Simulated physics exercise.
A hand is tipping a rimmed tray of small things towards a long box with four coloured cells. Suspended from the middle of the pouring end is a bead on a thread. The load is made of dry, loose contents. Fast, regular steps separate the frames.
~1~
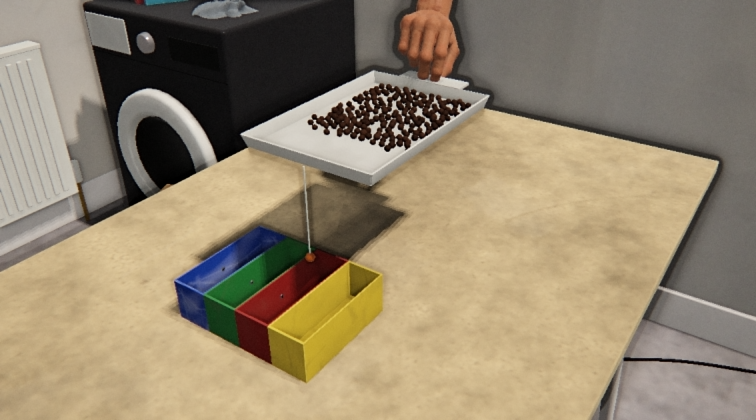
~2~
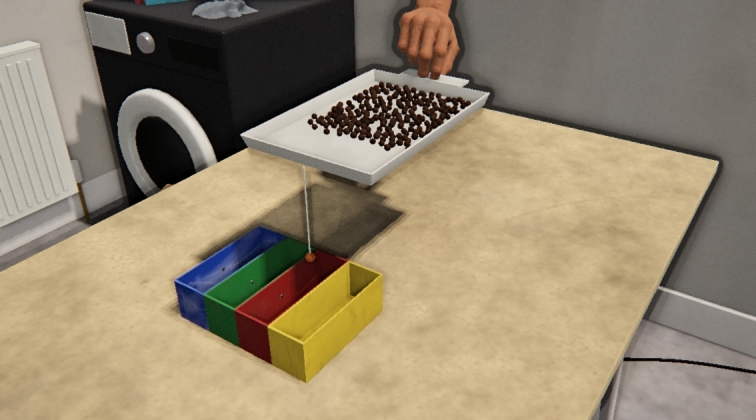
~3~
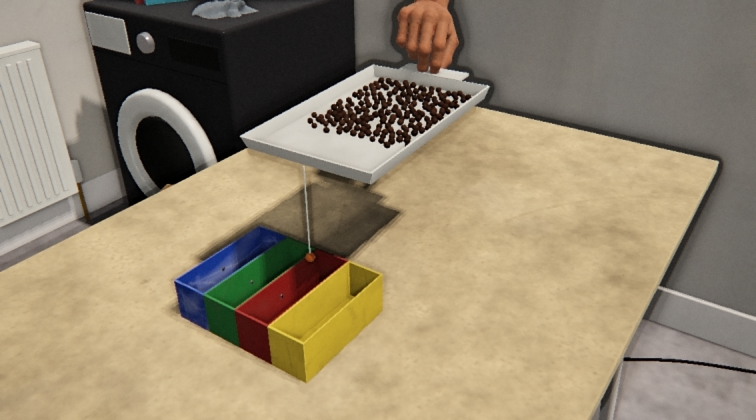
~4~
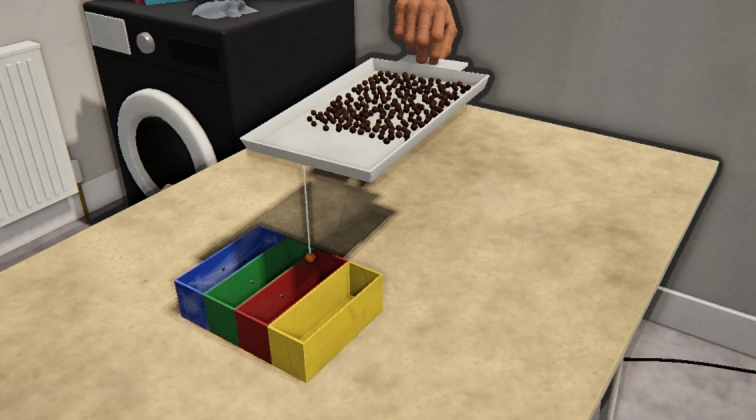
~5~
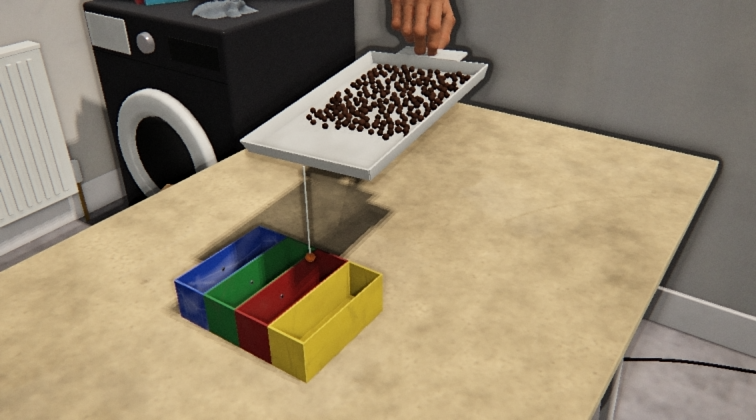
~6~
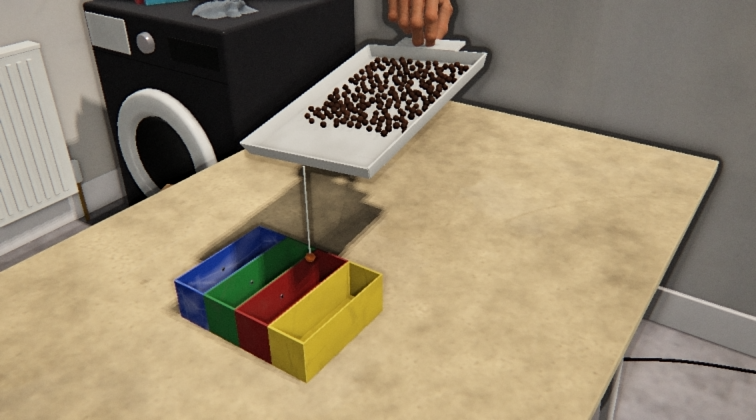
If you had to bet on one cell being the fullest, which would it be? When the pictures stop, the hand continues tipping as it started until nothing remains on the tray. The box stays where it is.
I would bet on the blue cell.
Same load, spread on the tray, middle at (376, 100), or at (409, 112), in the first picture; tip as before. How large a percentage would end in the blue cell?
You'd see roughly 70 per cent first and roughly 70 per cent second.
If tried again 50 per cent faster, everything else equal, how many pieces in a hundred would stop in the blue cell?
Close to 70 in a hundred.
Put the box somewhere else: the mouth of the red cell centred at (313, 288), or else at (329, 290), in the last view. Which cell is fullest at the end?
That blue cell, then the blue cell.
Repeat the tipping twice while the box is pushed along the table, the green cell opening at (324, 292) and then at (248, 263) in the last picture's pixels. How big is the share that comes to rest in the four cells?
Roughly 0% on the first try and 100% on the second.
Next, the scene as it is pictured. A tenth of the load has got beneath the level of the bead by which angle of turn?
Roughly 60 degrees from level.
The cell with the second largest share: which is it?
Rank 2: That green cell.
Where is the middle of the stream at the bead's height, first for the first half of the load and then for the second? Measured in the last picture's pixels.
Points: About (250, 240), then about (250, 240).
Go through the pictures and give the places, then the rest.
In the first frame, corners of the pouring end at (247, 134) and (371, 171), level; middle of the load at (394, 115), allspice berries; bead on its thread at (310, 257); blue cell at (192, 302); green cell at (222, 317); red cell at (254, 333); yellow cell at (288, 351).
In the second frame, corners of the pouring end at (247, 134) and (370, 171), level; middle of the load at (394, 114).
In the third frame, corners of the pouring end at (247, 135) and (370, 170), tipped barely, lowest at the left corner; middle of the load at (394, 110).
In the fourth frame, corners of the pouring end at (246, 137) and (369, 168), tipped a little, lowest at the left corner; middle of the load at (393, 104).
In the fifth frame, corners of the pouring end at (246, 139) and (368, 167), tipped a little, lowest at the left corner; middle of the load at (392, 99).
In the sixth frame, corners of the pouring end at (246, 141) and (367, 165), tipped a little, lowest at the left corner; middle of the load at (390, 93); blue cell at (192, 302); green cell at (222, 317); red cell at (254, 333); yellow cell at (288, 351).
Soon, tray tipped steeply; nearly all on the tray; a stray few in the blue cell; a stray few in the green cell; a small part falling or outside the box.
A while on, tray tipped right over; about a quarter on the tray; about a third in the blue cell; about a quarter in the green cell; a stray few in the red cell; about a quarter falling or outside the box.
Towards the end, tray tipped past a quarter turn; most in the blue cell; about a quarter in the green cell; a stray few in the red cell; a stray few falling or outside the box.
Finally, tray tipped past a quarter turn; most in the blue cell; about a quarter in the green cell; a stray few in the red cell; none in the yellow cell; a stray few outside the box.
